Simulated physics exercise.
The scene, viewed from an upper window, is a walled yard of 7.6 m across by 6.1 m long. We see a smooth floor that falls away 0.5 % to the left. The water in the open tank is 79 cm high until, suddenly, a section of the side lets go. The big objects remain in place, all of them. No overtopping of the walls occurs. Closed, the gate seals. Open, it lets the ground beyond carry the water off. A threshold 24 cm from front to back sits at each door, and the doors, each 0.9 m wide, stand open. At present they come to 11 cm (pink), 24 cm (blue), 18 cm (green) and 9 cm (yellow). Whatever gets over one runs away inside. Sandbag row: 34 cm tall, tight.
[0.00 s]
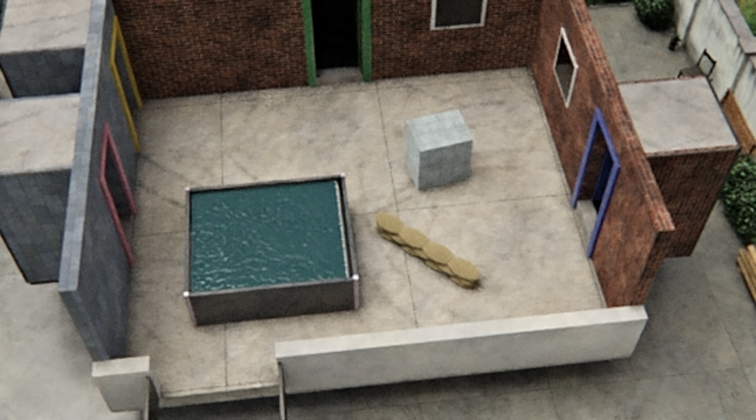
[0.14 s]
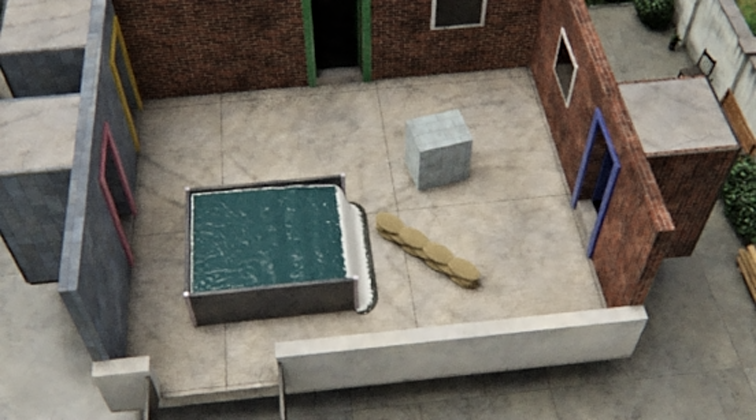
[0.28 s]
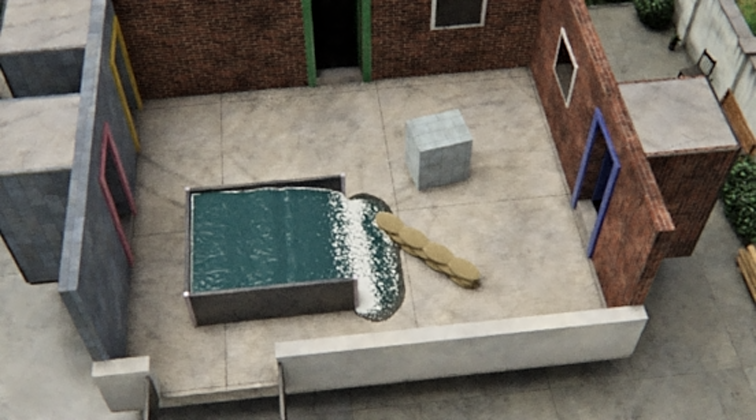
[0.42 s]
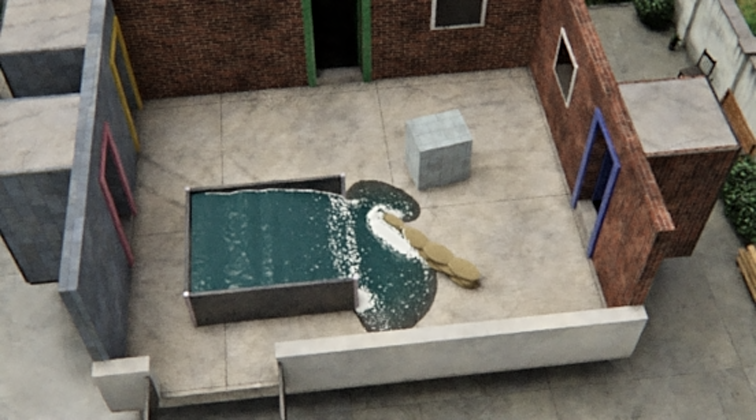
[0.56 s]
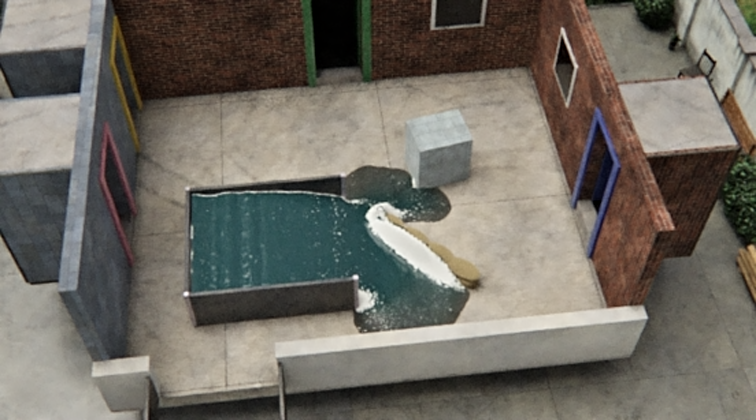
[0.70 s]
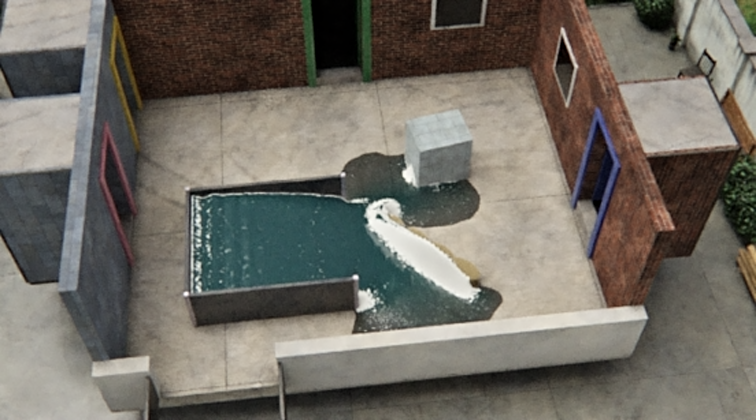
Water pouring from the open right side of a tank in a walled yard, spreading around sandbags and a grey block.
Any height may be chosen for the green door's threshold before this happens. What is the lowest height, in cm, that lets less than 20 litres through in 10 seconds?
About 14 cm.
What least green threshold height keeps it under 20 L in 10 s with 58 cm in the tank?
Roughly 9.5 cm high.
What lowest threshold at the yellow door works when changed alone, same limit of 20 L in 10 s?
For yellow: Close to 13.5 cm.
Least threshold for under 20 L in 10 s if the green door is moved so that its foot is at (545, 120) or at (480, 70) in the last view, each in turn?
You'd want about 12.0 cm there first, then about 24 cm.
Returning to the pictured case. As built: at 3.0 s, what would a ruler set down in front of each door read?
In cm: Pink 0, blue 17, green 18, yellow 0.
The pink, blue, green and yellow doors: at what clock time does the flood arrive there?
Pink 5.0 s, blue 1.8 s, green 1.8 s, yellow 4.5 s.
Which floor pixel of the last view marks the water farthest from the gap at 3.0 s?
Look about (530, 72) in the last picture.
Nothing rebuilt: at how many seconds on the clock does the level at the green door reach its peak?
Roughly at 2.8 s.
After 1.4 s water covers 30 % of the floor, deepest (54 cm) near (467, 350); it has not reached the green door.
After 3.0 s water covers 55 % of the floor, deepest (42 cm) near (603, 335); 18 cm at the green door, 1 litre in over its 18 cm threshold.
After 10.0 s water covers 95 % of the floor, deepest (19 cm) near (140, 119); 8 cm at the green door, 4 litres in over its 18 cm threshold.
At the green door as built, the water arrived by 1.9 s and peaked near 20 cm at 2.8 s.
Run again over the same 10 s with other heights there, 39 litres in over 12 cm, 11 litres over 16 cm. The limit of 20 litres is kept from about 14 cm up.
